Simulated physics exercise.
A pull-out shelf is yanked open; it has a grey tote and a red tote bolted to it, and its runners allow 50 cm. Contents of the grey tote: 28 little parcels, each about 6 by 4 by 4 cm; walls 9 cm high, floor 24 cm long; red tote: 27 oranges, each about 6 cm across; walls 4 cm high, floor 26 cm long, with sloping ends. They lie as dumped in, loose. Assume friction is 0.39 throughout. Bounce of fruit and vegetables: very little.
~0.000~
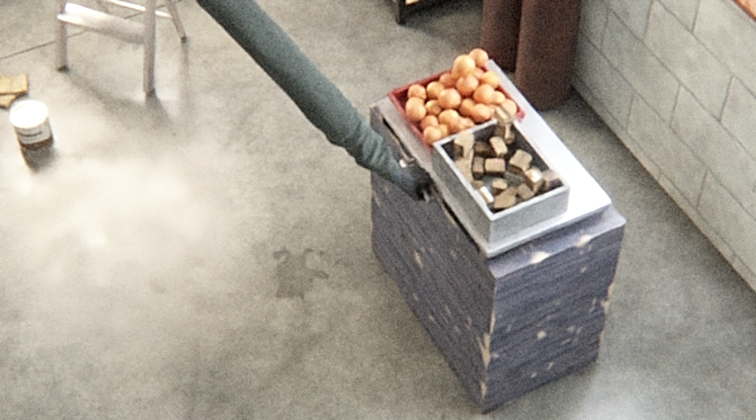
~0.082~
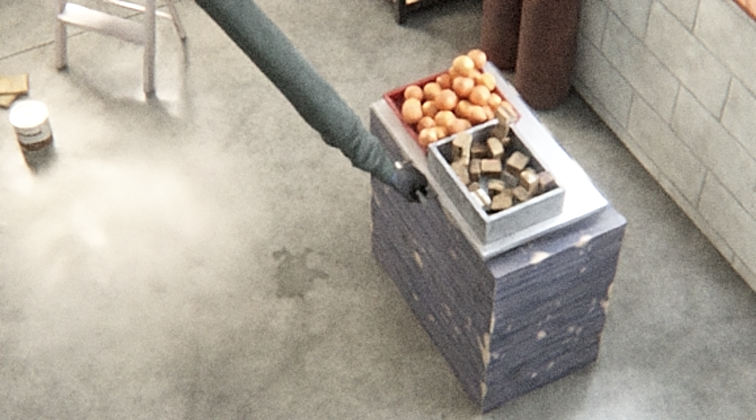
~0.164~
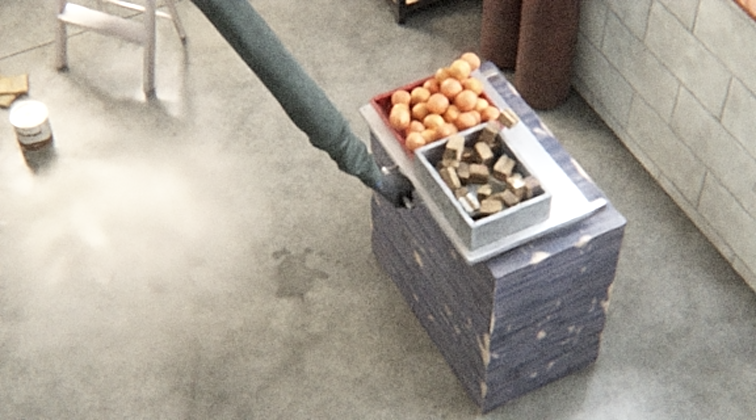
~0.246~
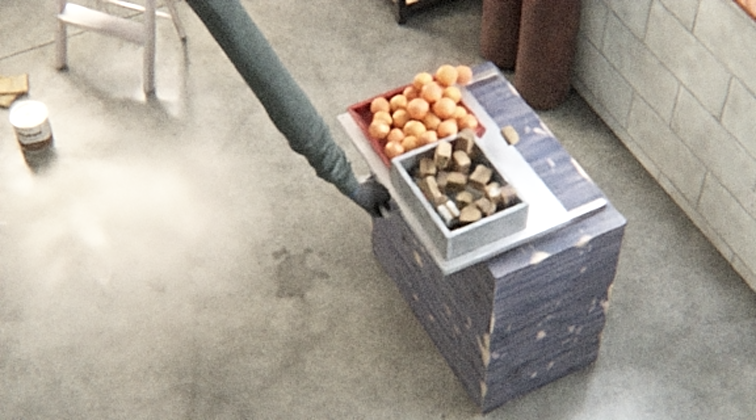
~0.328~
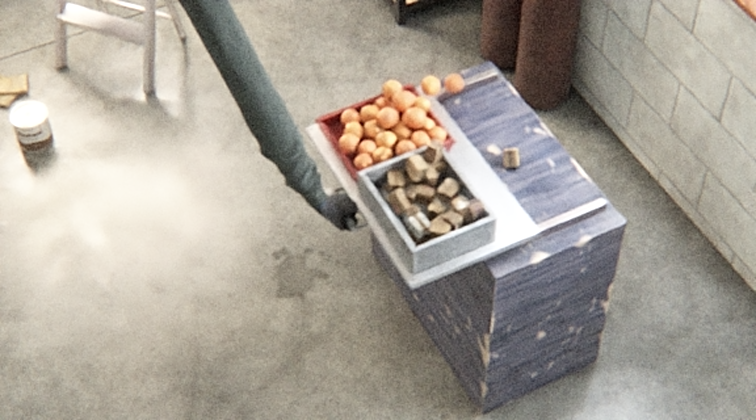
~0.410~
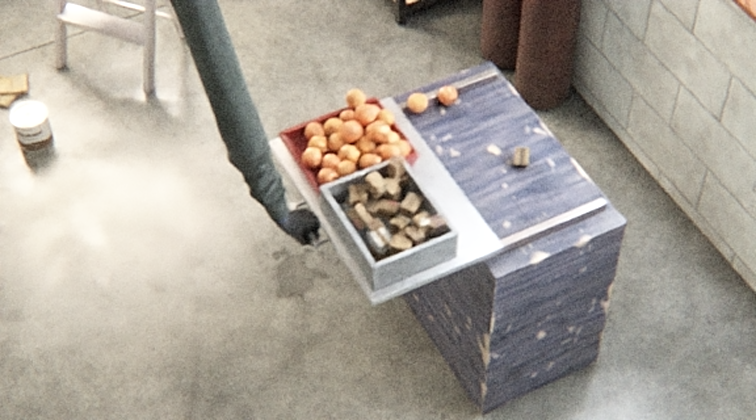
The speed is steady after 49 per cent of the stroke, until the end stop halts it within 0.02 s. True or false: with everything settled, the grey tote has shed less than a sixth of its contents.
True.
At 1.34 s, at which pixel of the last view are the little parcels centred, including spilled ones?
(338, 250).
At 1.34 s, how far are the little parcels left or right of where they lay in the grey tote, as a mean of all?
Mean shift: Around 2 cm, leftward.
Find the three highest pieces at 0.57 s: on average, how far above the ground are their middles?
Height, averaged: Around 90 cm.
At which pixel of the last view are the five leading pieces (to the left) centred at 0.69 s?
Around pixel (253, 189).
After 0.49 s, end of travel.
After 0.57 s, the grey tote is down by 1 of 28 and the red tote is down by 3 of 27.
After 0.69 s, the grey tote is down by 1 of 28 and the red tote is down by 6 of 27.
After 0.91 s, the grey tote is down by 1 of 28 and the red tote is down by 8 of 27.
When it is over (at 1.34 s), the grey tote is down by 1 of 28 and the red tote is down by 8 of 27. Asked share, 1 of 28, 4 per cent.
